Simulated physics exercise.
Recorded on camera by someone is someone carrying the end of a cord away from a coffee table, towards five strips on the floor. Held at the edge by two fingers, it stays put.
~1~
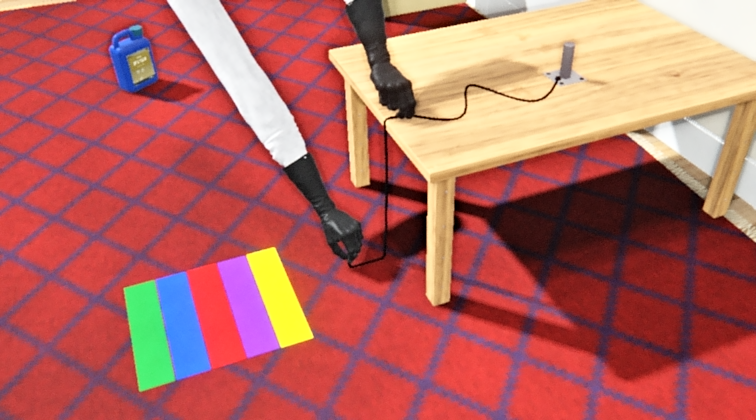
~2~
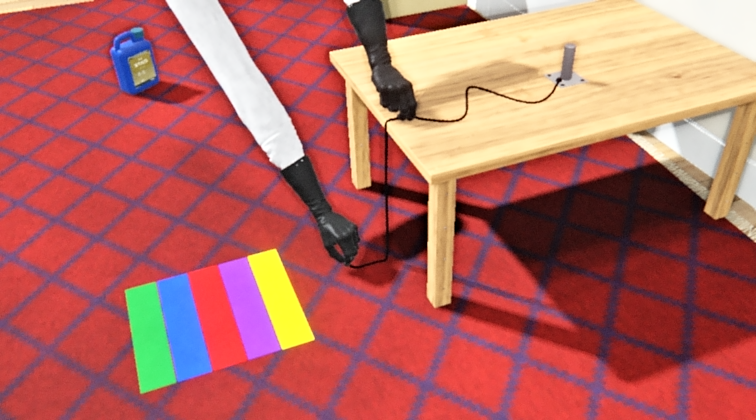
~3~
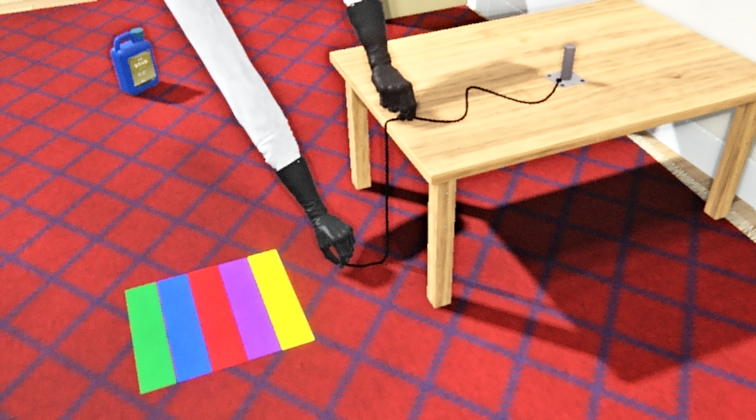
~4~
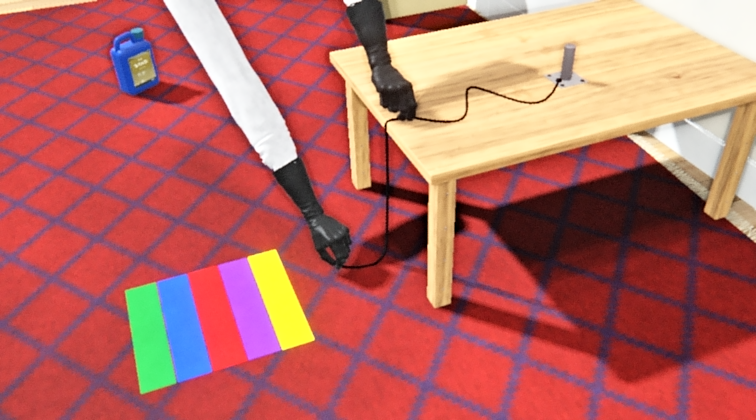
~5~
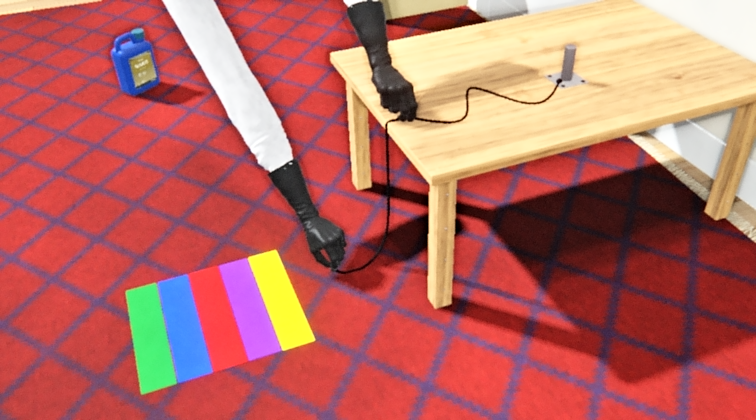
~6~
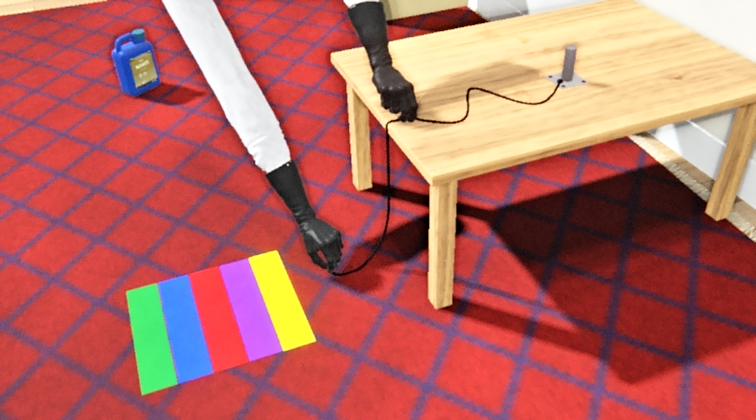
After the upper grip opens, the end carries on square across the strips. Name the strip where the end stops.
Green.
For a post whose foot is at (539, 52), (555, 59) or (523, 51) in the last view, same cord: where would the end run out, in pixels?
It works out at around (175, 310), (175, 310) and (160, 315) for the three tries.
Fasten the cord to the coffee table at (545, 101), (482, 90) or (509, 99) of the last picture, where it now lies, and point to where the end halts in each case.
First near (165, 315), then near (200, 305), then near (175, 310).
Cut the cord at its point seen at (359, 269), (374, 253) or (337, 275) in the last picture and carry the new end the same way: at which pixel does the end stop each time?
The pixels are (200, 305), (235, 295) and (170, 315), in the order of the tries.
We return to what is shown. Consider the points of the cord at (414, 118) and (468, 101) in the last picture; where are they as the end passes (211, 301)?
The first ends at (378, 172) and the second at (419, 113).
Early on, end near (211, 301); over red.
Midway, end near (173, 312); over blue.
At the end of the slack, end near (150, 319); over green. The green one.
